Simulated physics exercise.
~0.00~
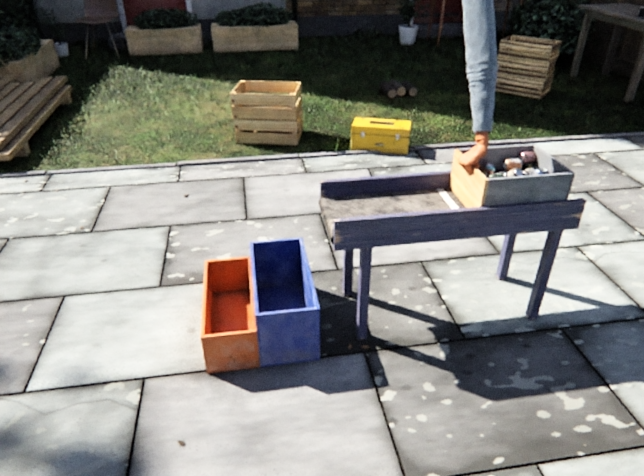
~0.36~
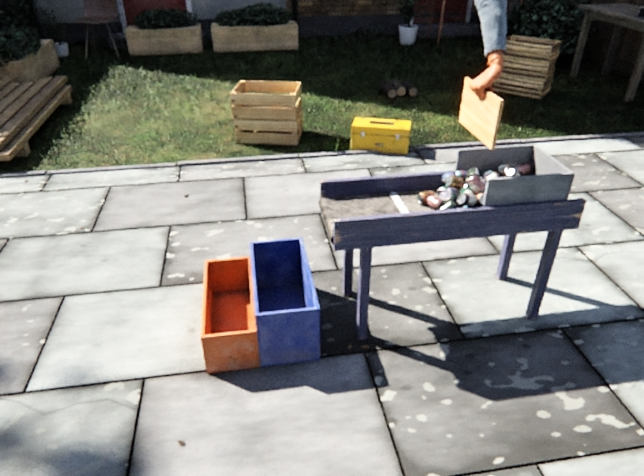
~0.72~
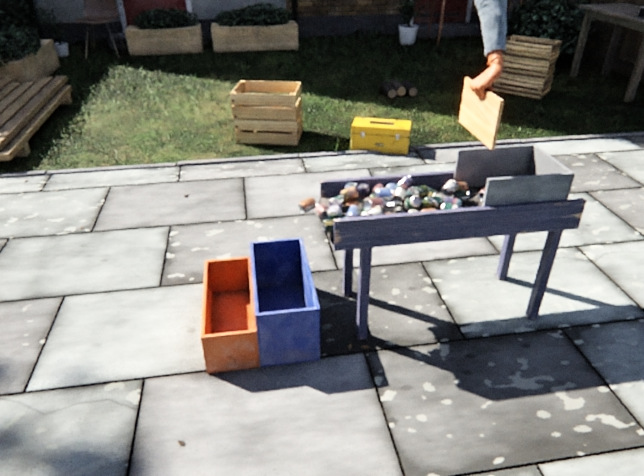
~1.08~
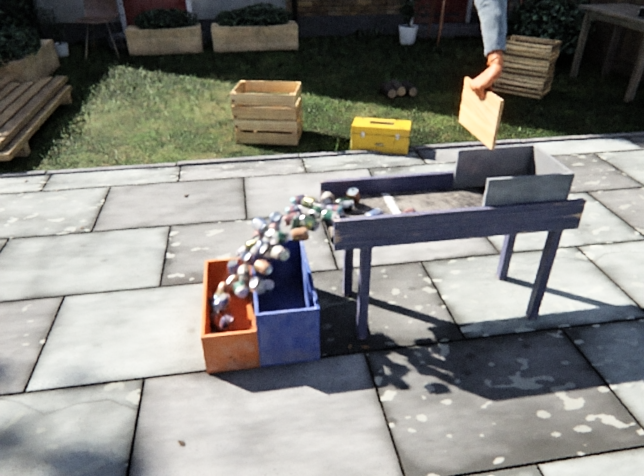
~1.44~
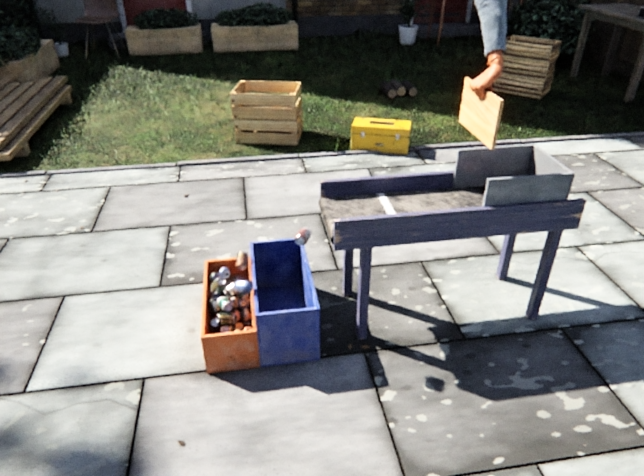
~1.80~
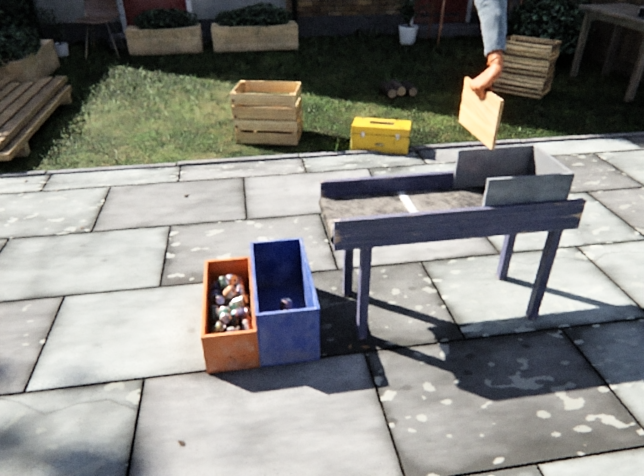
Small cans spill from a grey pen as a hand lifts its wooden gate, ride left along a raised belt and fly off the end toward two tubs, most landing in the orange tub and a couple in the blue one beside it.
